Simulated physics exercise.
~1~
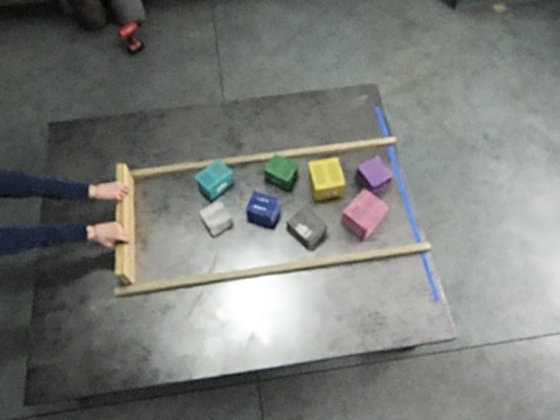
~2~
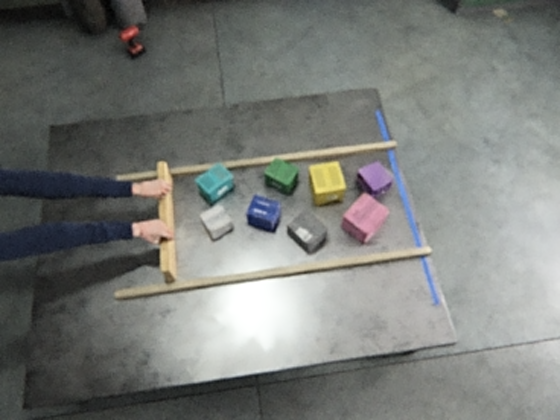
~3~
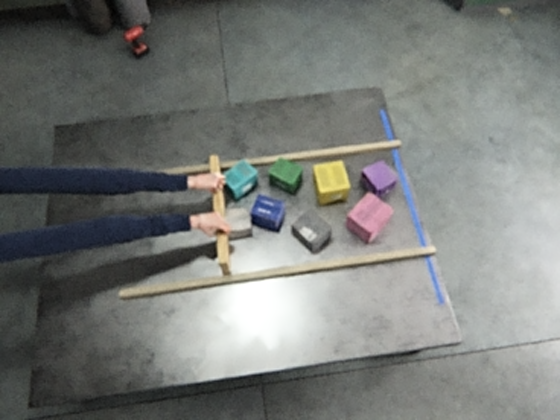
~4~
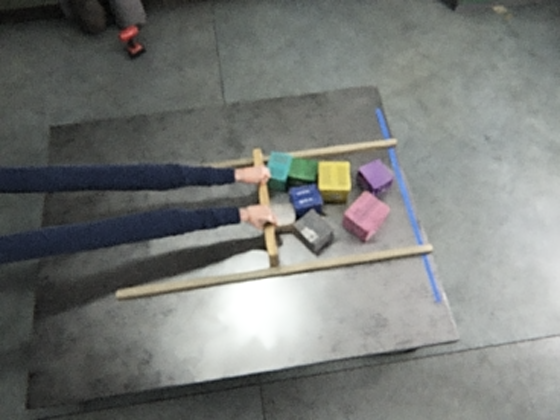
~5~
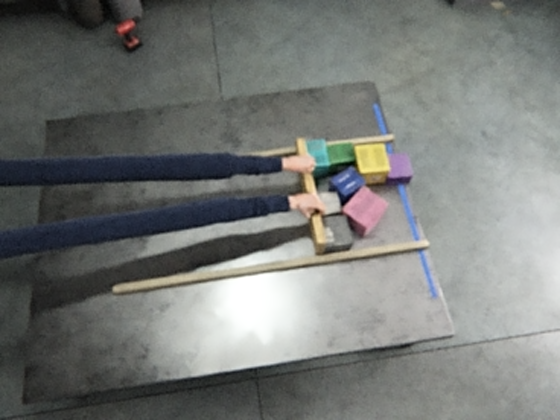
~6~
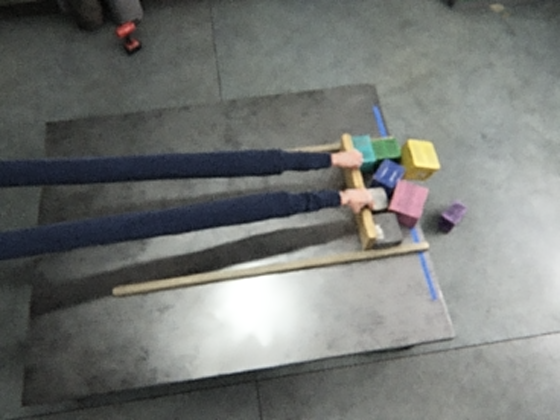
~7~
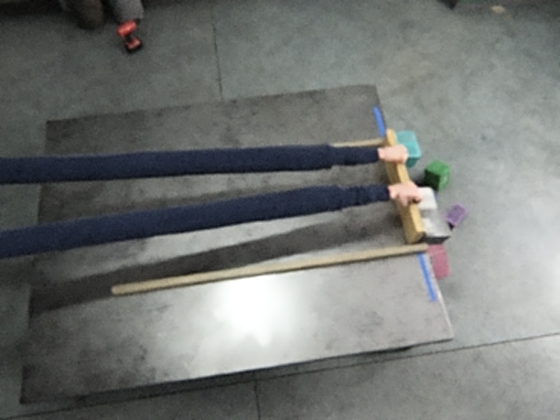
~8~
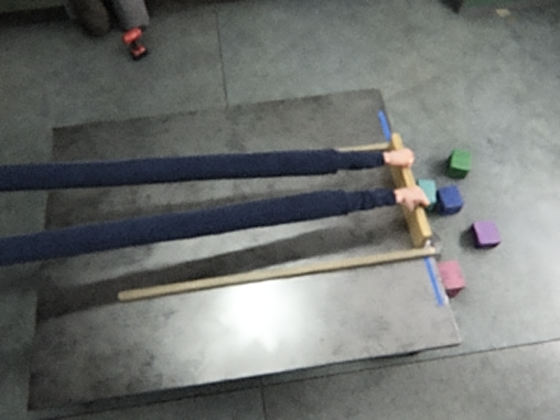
Two hands pushing a wooden plank rightward across a dark deck, sweeping the jumble of coloured boxes over the taped edge.
